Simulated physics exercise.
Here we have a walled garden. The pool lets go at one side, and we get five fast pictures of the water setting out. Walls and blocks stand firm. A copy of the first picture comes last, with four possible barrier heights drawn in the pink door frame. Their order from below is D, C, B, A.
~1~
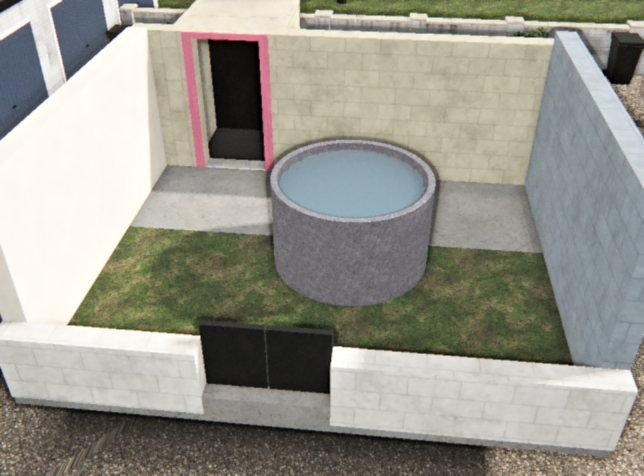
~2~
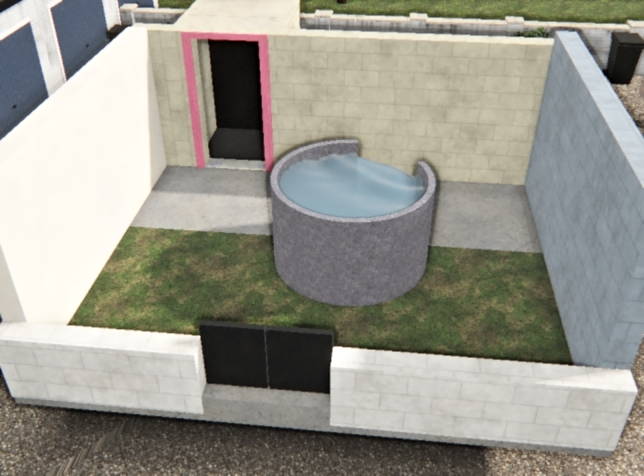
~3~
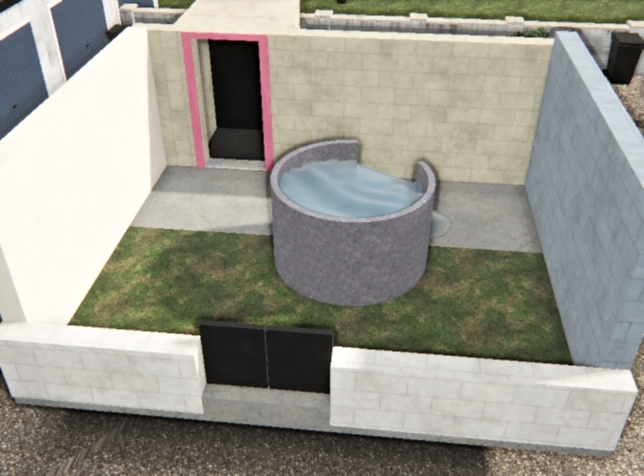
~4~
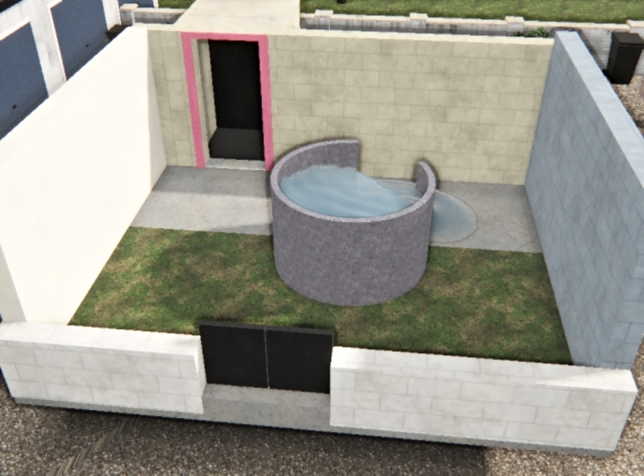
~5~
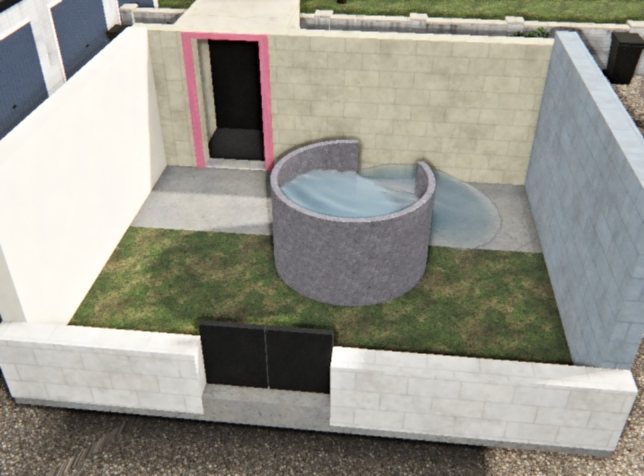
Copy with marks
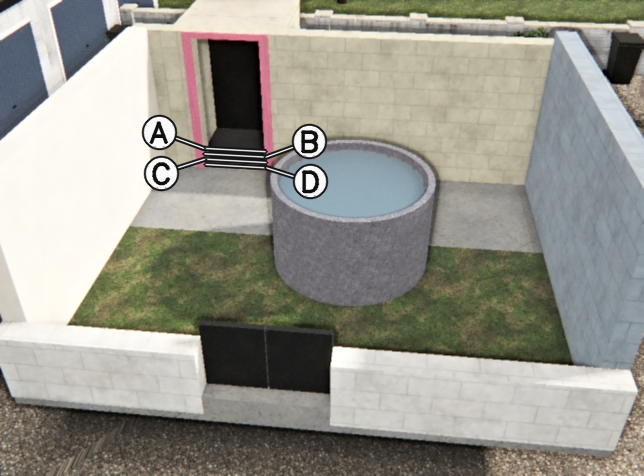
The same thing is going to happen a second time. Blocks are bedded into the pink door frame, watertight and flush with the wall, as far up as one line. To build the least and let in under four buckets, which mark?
It is C.
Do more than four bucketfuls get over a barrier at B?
No.
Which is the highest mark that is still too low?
That is mark D.
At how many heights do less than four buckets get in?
Three of them.
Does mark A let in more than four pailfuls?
No, that is safe.
In white, A at (234, 150); B at (235, 155); C at (235, 160); D at (235, 166); from the bottom up D, C, B, A.
For mark A, nothing gets over.
For mark B, nothing gets over.
For mark C, a splash gets over, under a bucket.
For mark D, about 8 bucketfuls get in.
